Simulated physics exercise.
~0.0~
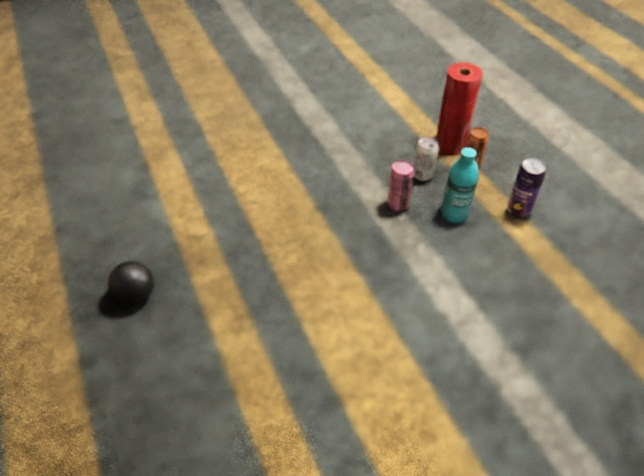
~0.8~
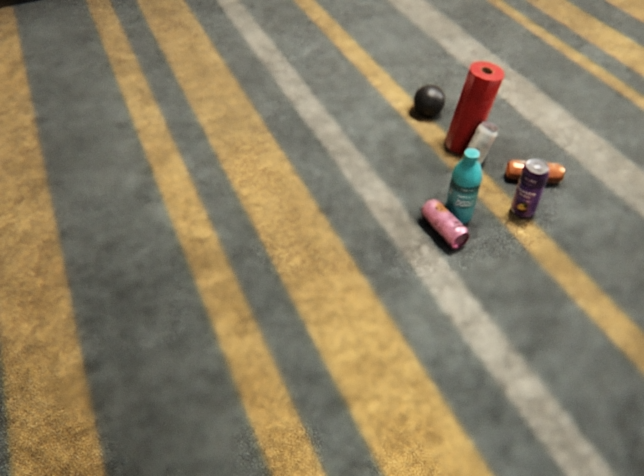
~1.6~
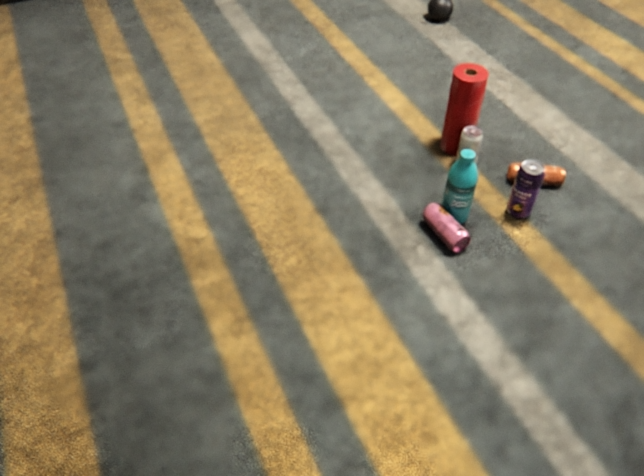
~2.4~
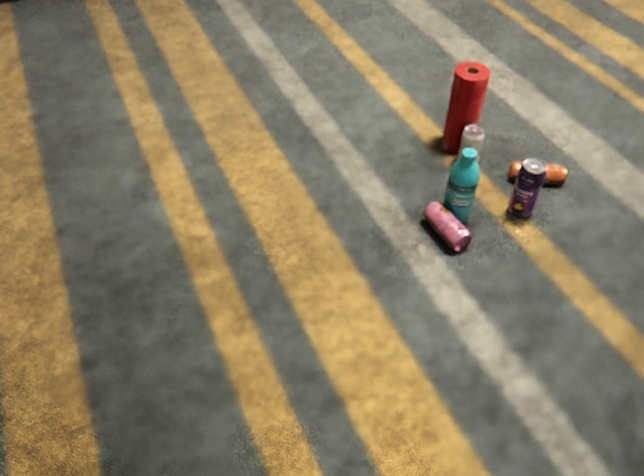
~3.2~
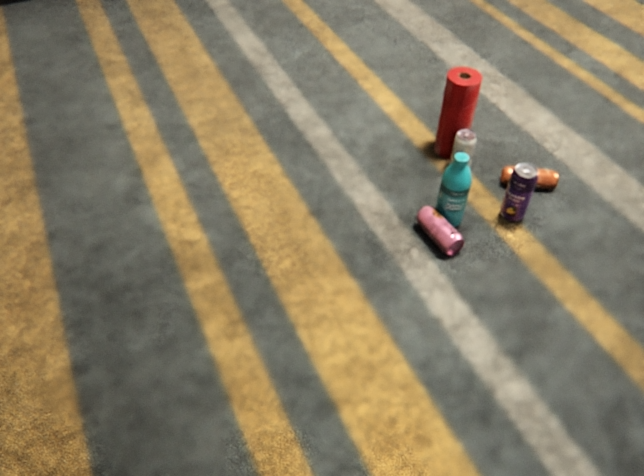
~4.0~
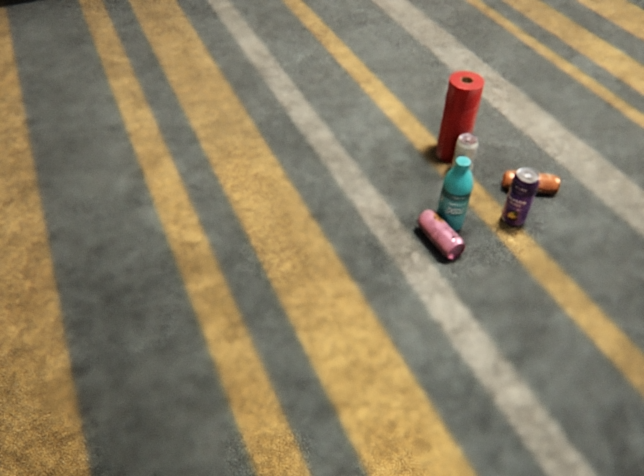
Red roll and bottle staying upright as a black ball rolls through the group, toppling orange and pink cans, and leaves view.
